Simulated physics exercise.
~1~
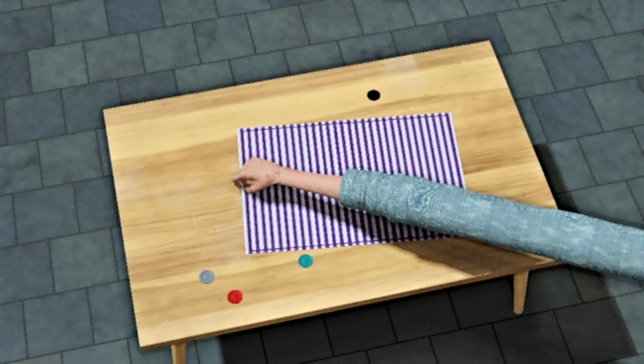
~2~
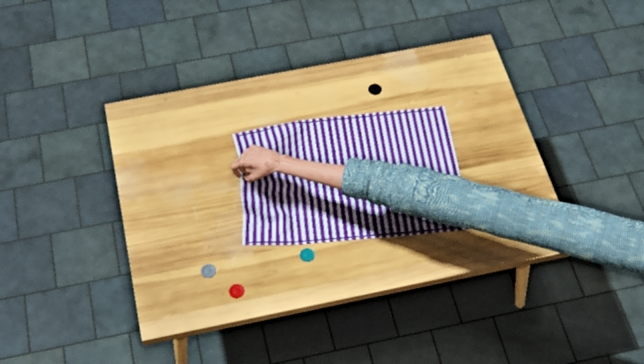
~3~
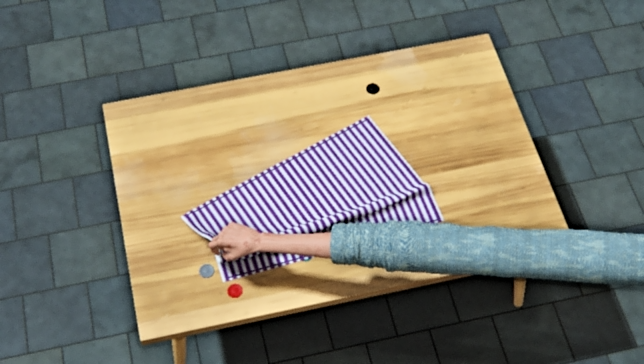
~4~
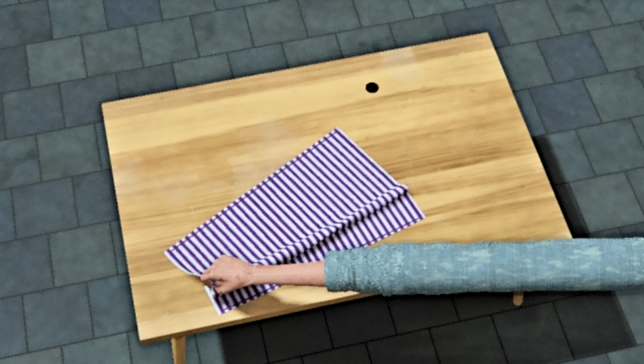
A purple-and-white striped tea towel lies flat on a pale wooden table standing on grey paving, seen from above by a slightly swaying camera. A black disc sits beyond its far edge, while a teal disc, a red disc and a grey button lie along the near side. A hand in a blue-green sleeve, reaching in from the right, grips the towel's left side. It draws the cloth left and toward the near edge, creasing it and covering the teal disc. Moving farther, the towel also hides the red disc and grey button, ending slanted and rumpled, with the hand still at its near left end and the black disc uncovered.
